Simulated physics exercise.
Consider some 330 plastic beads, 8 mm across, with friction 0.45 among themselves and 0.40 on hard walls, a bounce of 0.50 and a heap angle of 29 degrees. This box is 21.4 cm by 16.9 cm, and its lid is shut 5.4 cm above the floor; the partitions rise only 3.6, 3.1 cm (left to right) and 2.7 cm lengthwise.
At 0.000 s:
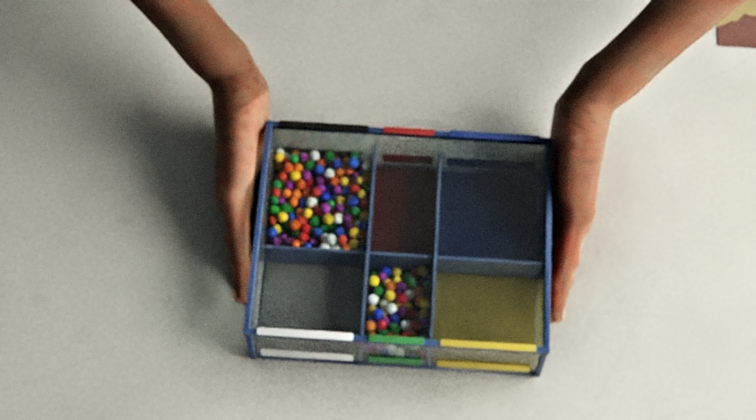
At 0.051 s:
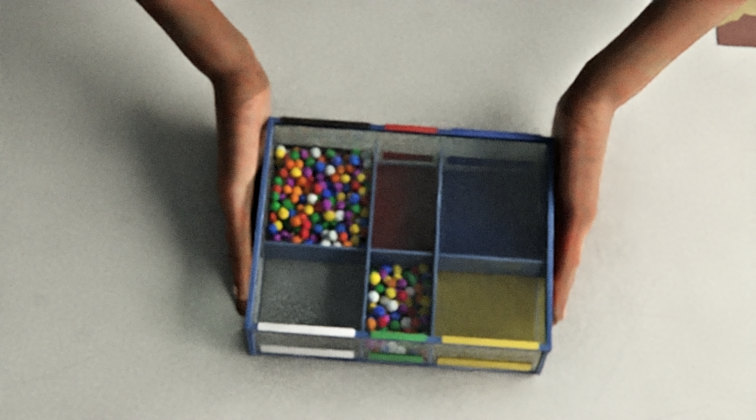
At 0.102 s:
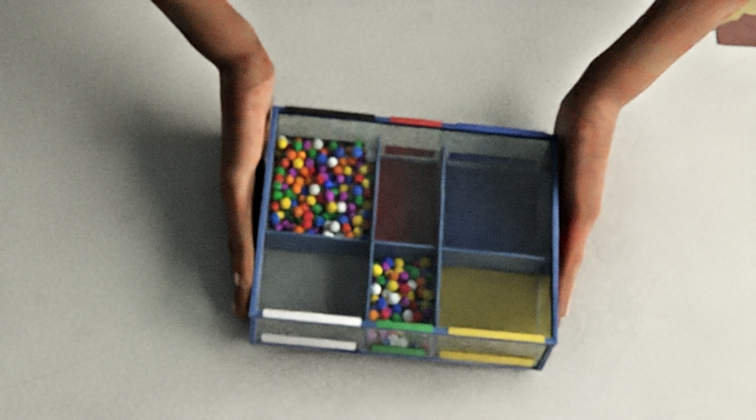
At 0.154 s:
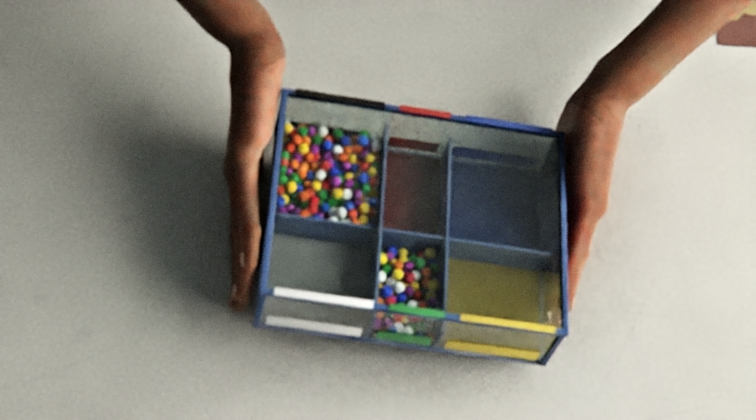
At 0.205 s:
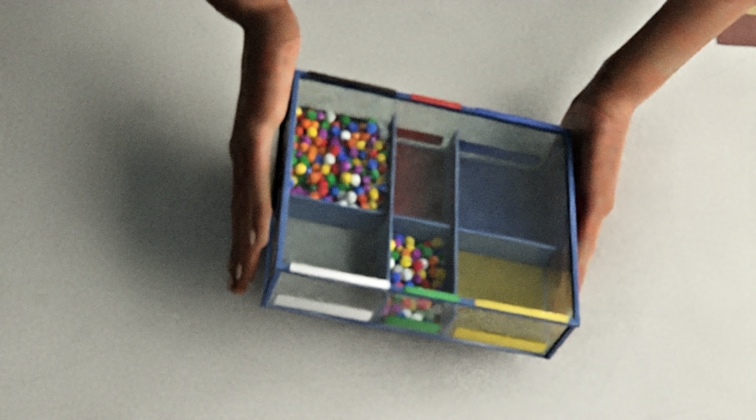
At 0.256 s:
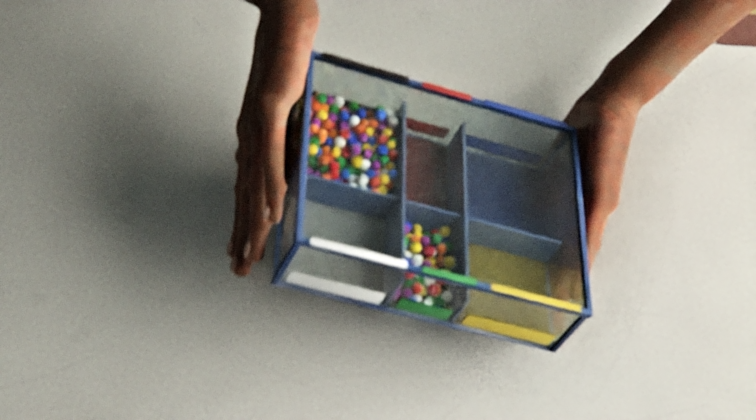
A clear-lidded, divided box of multicoloured beads, held between two hands, starts out nearly level, beads filling the black-marked and green-marked compartments. The hands shift it slightly, then tilt it increasingly, raising and turning it so its front left swings upward while the beads stay in the same two compartments.
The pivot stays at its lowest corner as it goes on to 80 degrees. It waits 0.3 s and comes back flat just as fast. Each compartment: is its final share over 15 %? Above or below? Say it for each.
Red: Below, blue: Above, green: Below, yellow: Below, white: Below, black: Above.
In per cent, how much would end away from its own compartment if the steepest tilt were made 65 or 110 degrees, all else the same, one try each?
Try one gives around 15 %, try two around 45 %.
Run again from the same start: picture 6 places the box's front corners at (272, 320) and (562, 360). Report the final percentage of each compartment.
Each compartment ends with this per cent: Red 0, blue 0, green 20, yellow 45, white 5 and black 25.
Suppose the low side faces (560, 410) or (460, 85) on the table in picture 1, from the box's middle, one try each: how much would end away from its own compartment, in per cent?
That would be close to 55 per cent, then close to 10 per cent.
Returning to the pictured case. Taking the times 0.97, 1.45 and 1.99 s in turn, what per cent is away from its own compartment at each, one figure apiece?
I'd put the three at close to 20, 30 and 30.
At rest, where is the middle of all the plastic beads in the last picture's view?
At about (357, 196).
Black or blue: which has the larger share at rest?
I'd say the black side has more in it.
Then, at 0.97 s, tilt 80 degrees; red 5 %, blue 15 %, green 15 %, black 65 %.
Then, at 1.45 s, tilt 41 degrees; blue 25 %, green 10 %, black 60 %.
Then, at 1.99 s, tilt 0 degrees; blue 25 %, green 10 %, black 60 %.
At rest (2.4 s), red 0 %, blue 25 %, green 10 %, yellow 0 %, white 0 %, black 60 %.
